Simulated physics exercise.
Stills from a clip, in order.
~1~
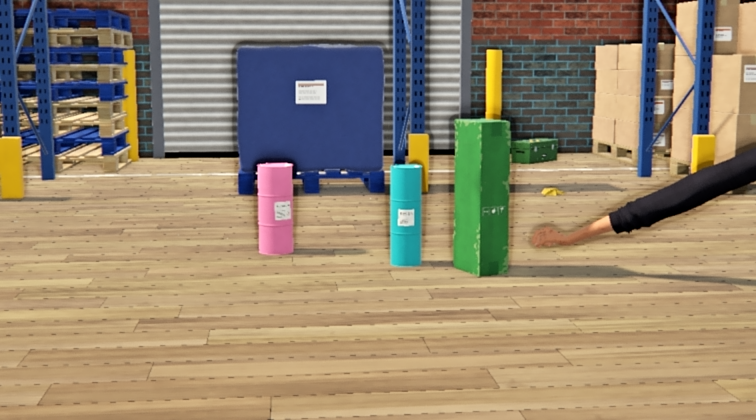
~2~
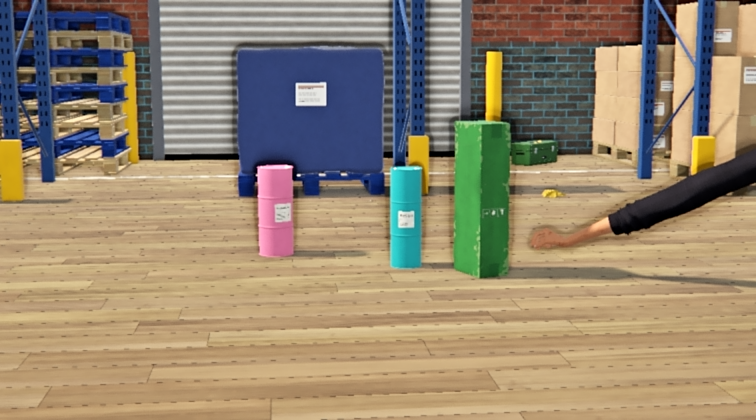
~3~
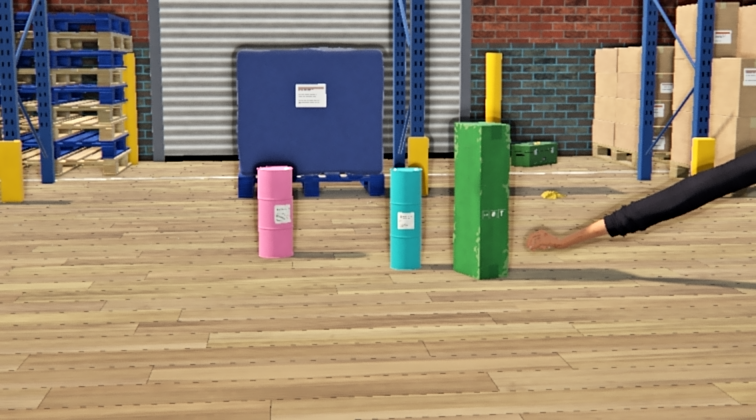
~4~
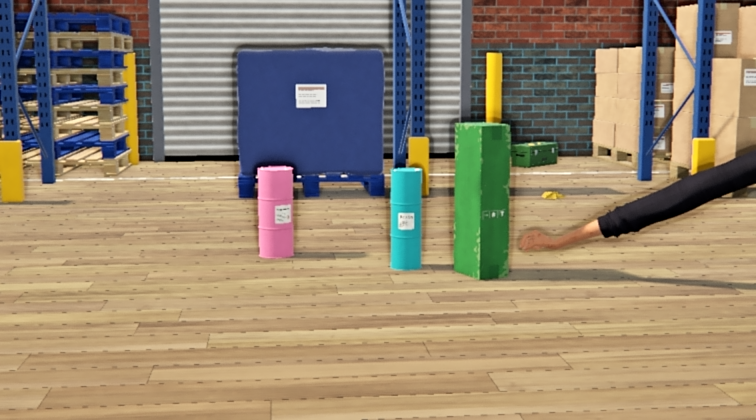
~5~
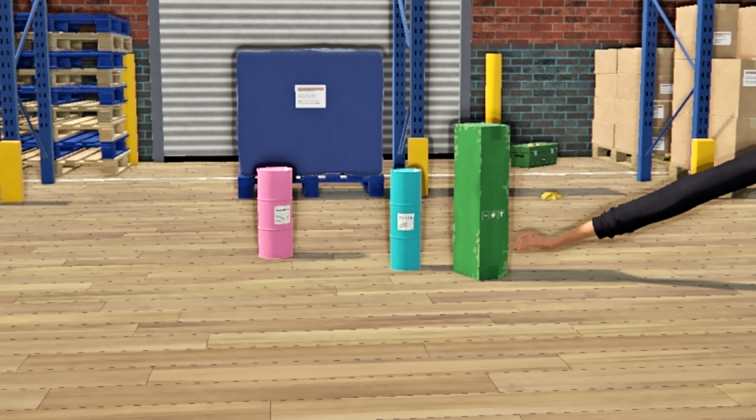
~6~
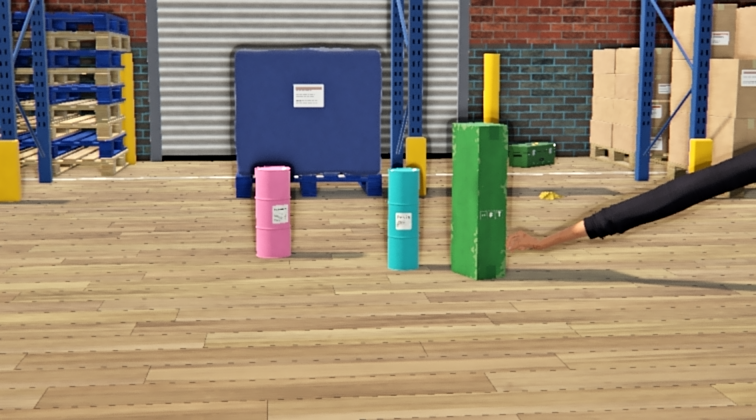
The video shows a pink barrel, a turquoise barrel and a tall green box standing still on a warehouse's wooden floor, while an arm in a dark sleeve extends from the right and moves slightly left, close to the box.
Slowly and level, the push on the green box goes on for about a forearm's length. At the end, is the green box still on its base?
It keeps its posture.
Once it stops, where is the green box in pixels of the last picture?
In the last picture, near pixel (412, 203).
Then, 0.50 s later than the last frame, green box moved a little near (458, 201).
Then, 0.90 s later than the last frame, green box moved about its own width near (433, 202).
When it is over, moved from the start, green box. End places, in pixels of the last picture, green box near (412, 203).
